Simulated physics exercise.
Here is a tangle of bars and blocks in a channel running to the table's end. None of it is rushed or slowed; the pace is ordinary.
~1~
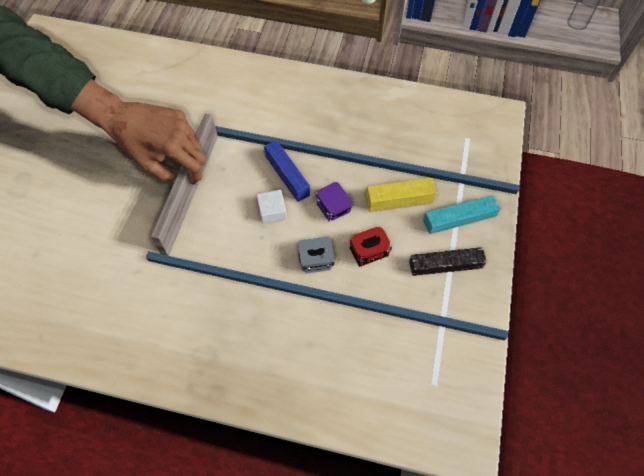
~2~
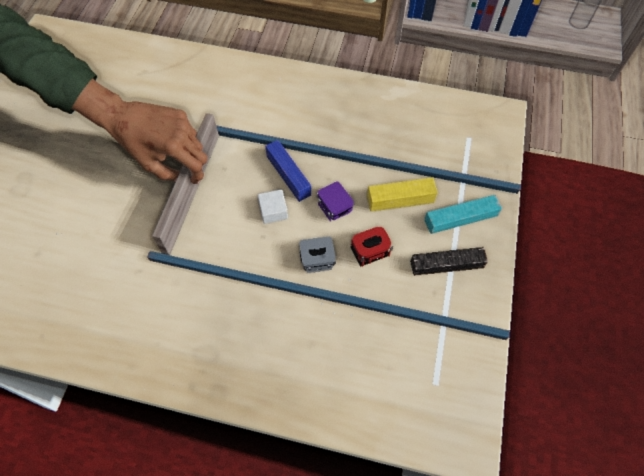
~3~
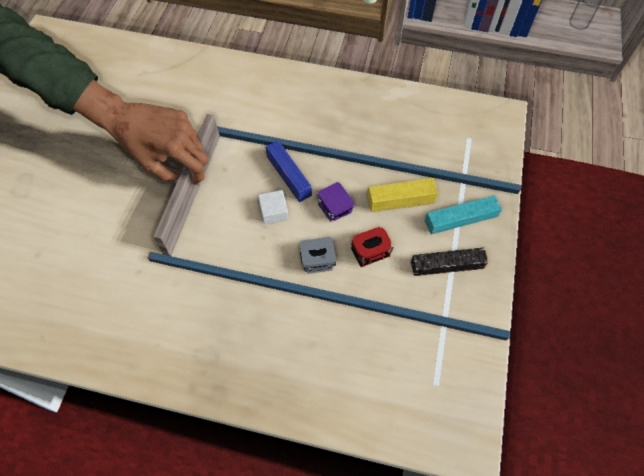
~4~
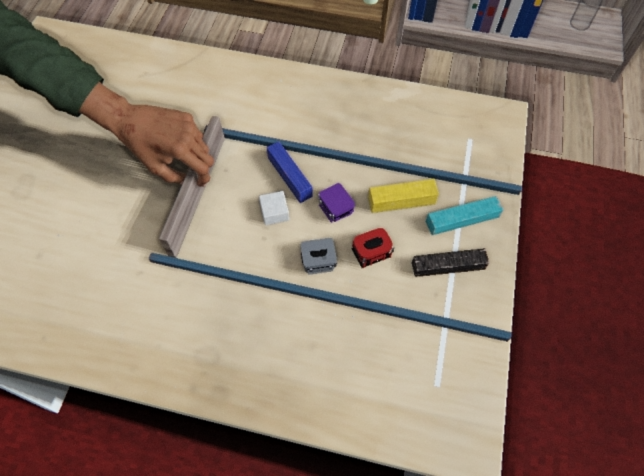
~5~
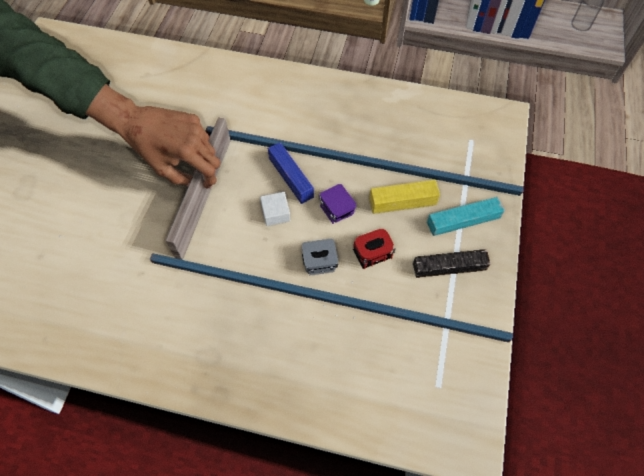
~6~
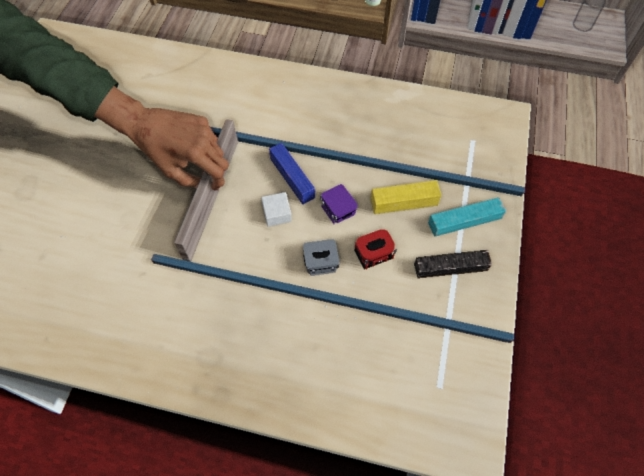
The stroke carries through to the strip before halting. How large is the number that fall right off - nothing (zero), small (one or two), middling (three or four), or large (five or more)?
Small - one or two.
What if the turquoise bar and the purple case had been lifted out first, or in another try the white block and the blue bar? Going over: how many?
Count: 0 (first case); 0 (second).
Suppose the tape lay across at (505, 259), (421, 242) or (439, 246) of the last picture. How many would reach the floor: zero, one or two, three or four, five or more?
Falls: Five or over; none; 1 or 2.
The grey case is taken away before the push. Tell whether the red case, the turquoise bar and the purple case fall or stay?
Well, the red case is left in place, the turquoise bar topples off and the purple case is left in place.
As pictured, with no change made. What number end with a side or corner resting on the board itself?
Count: 3.
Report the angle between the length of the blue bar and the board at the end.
Some 0 degrees.
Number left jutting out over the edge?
Count of overhanging things: 2.
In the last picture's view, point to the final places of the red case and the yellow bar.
The first sits around (496, 277), while the other sits around (515, 208).
Soon after, none off yet; turquoise bar at rest near (467, 217); black bar at rest near (453, 264); yellow bar at rest near (405, 197).
After that, none off yet; turquoise bar at rest near (467, 217); black bar at rest near (453, 264); yellow bar displaced a little near (424, 193).
And then, none off yet; turquoise bar displaced a little near (506, 215); black bar displaced a little near (477, 282); yellow bar displaced about its own width near (478, 203).
In the end, the number that fall off is one or two; gone, turquoise bar.
